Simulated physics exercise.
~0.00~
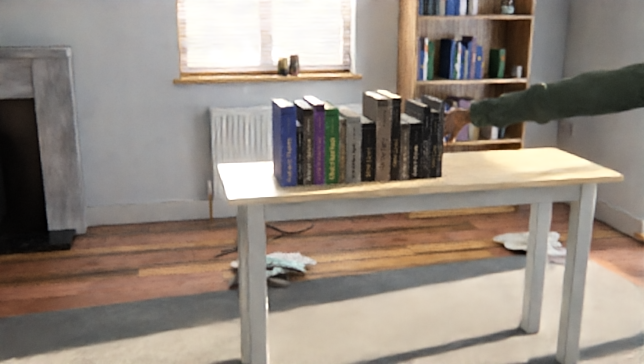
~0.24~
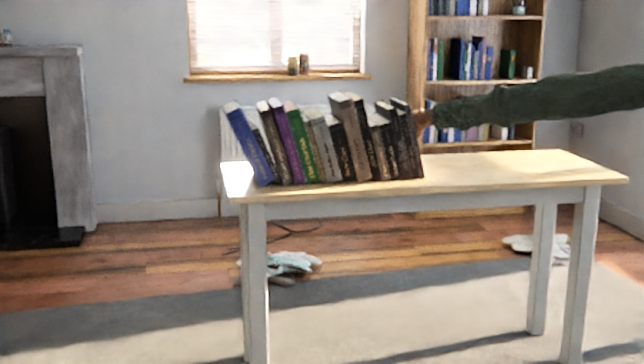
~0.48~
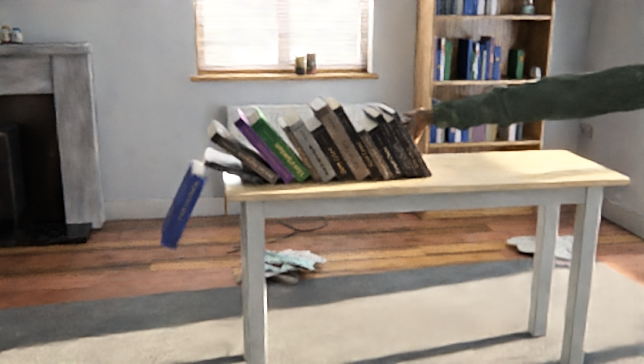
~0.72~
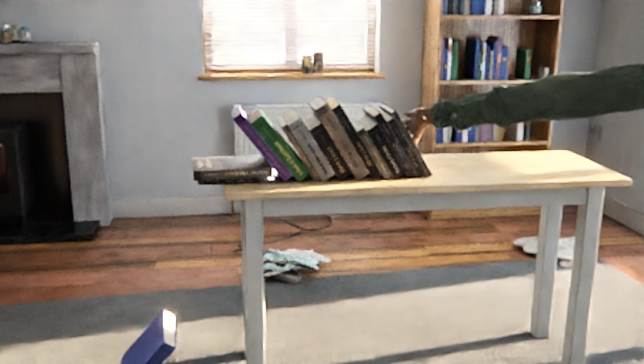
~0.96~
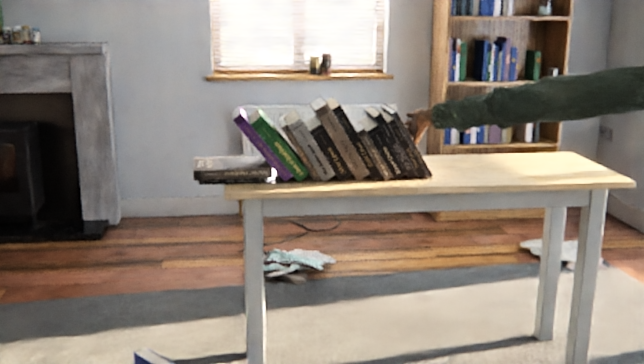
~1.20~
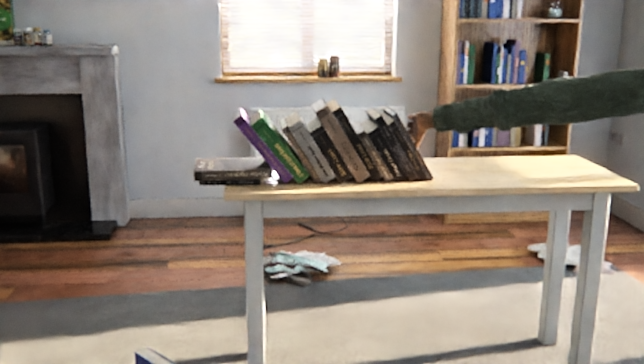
A row of upright books, with a blue one at the left end and purple and green ones nearby, stands on a pale wooden table in a sunlit room, seen from the front by a slowly drifting camera. Behind are a fireplace, a window and a bookcase. A dark-sleeved arm reaches in from the right and pushes the row, tipping the books leftward. The blue book topples over the left edge and drops to the floor, while a dark one beside it falls flat, jutting past the edge. The purple and green books finish leaning on the table.
